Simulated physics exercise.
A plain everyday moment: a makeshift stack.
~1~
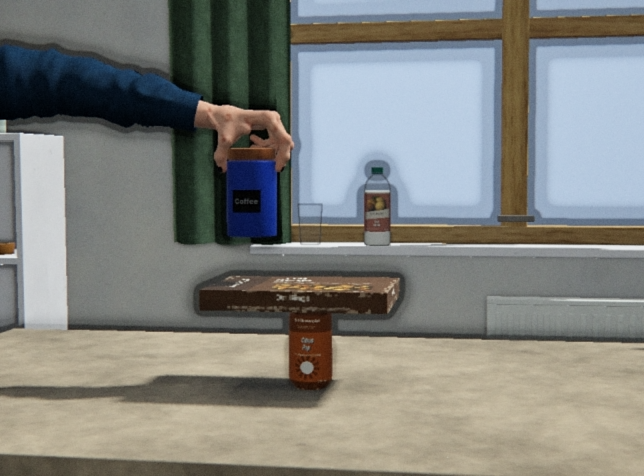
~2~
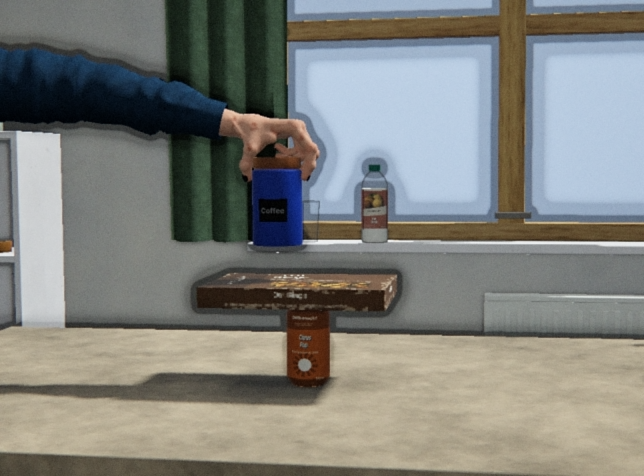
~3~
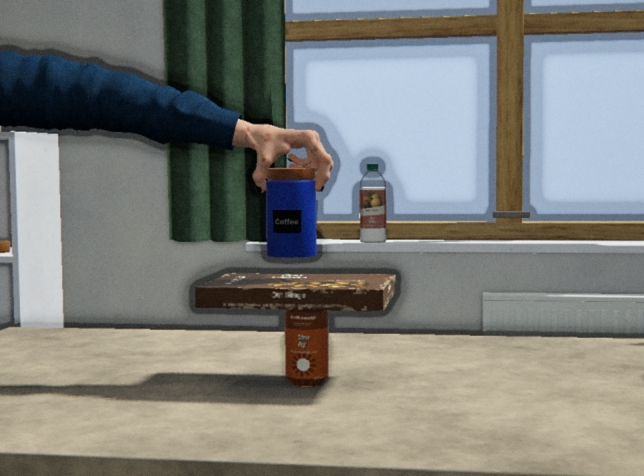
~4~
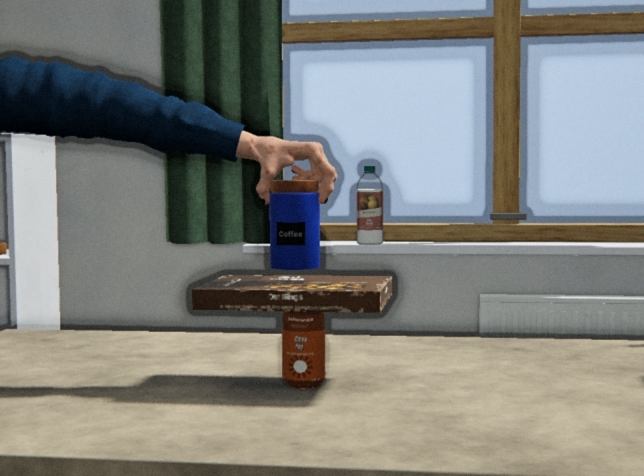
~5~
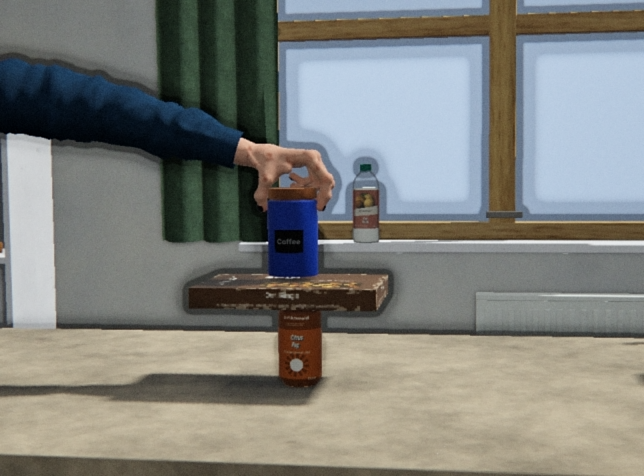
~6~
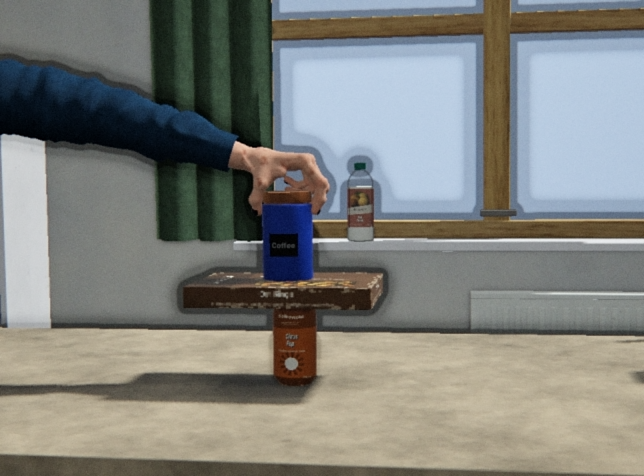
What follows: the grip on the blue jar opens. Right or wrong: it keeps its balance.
Right.
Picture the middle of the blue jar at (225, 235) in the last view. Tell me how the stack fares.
Well, it crumbles then.
Then, 0.20 s later than the last frame, all is still.
Then, 0.40 s later than the last frame, blue jar resting near (288, 236).
When it is over, all 3 as before. End places, in pixels of the last picture, blue jar near (288, 236). The stack keeps its balance.
